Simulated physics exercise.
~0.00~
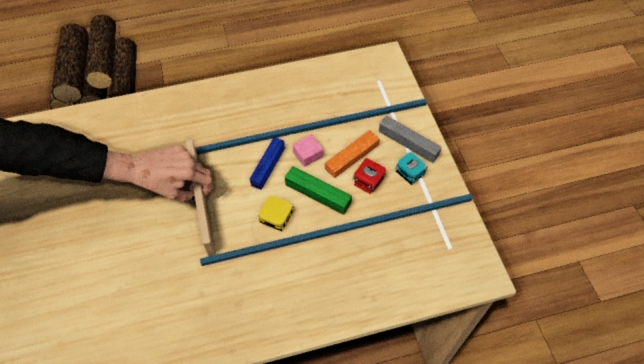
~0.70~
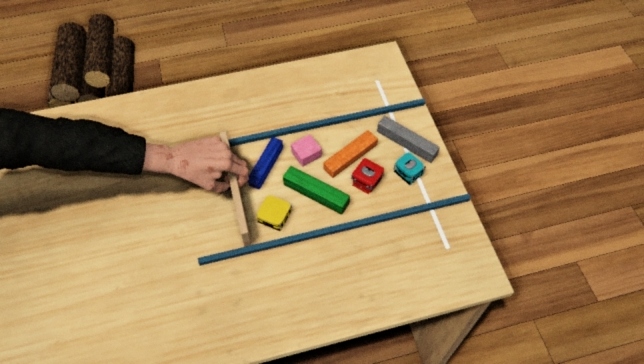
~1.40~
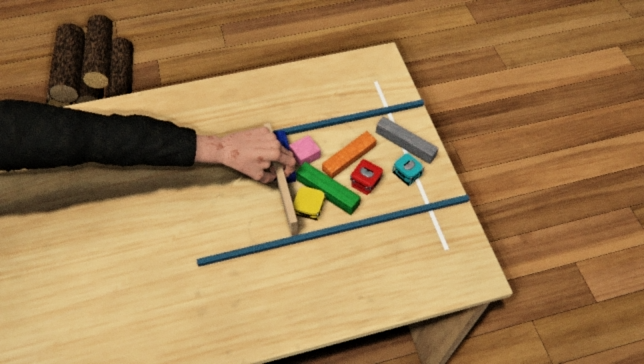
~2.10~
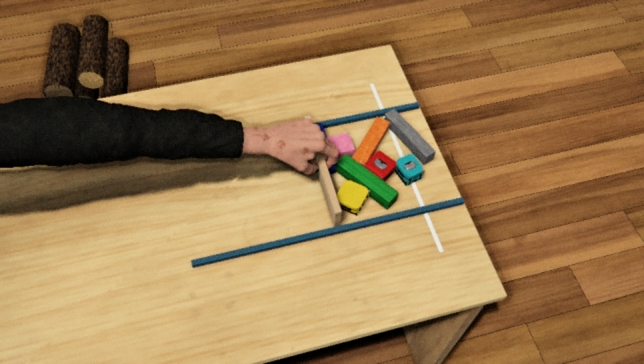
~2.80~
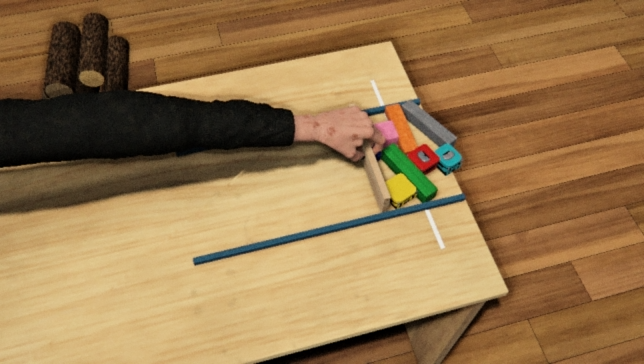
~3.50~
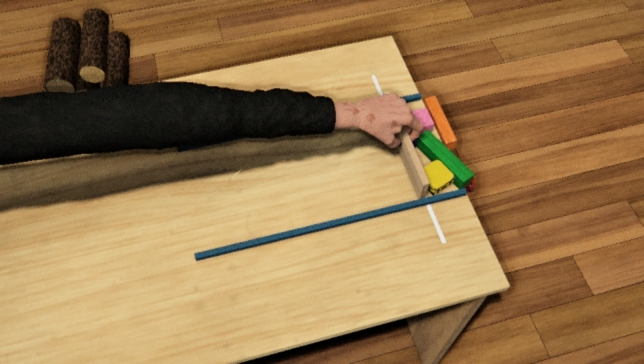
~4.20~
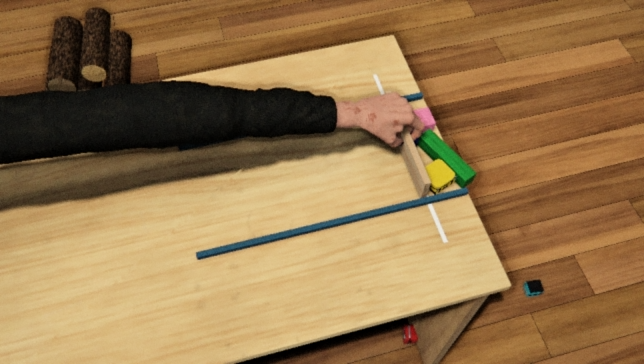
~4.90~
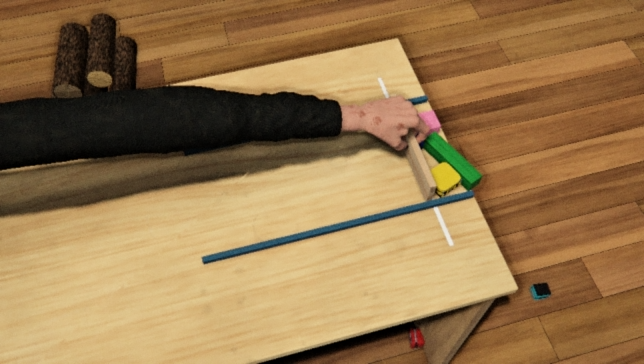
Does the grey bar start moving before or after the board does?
The grey bar starts moving after the board. The board is already sliding right while the grey bar still lies in its place.
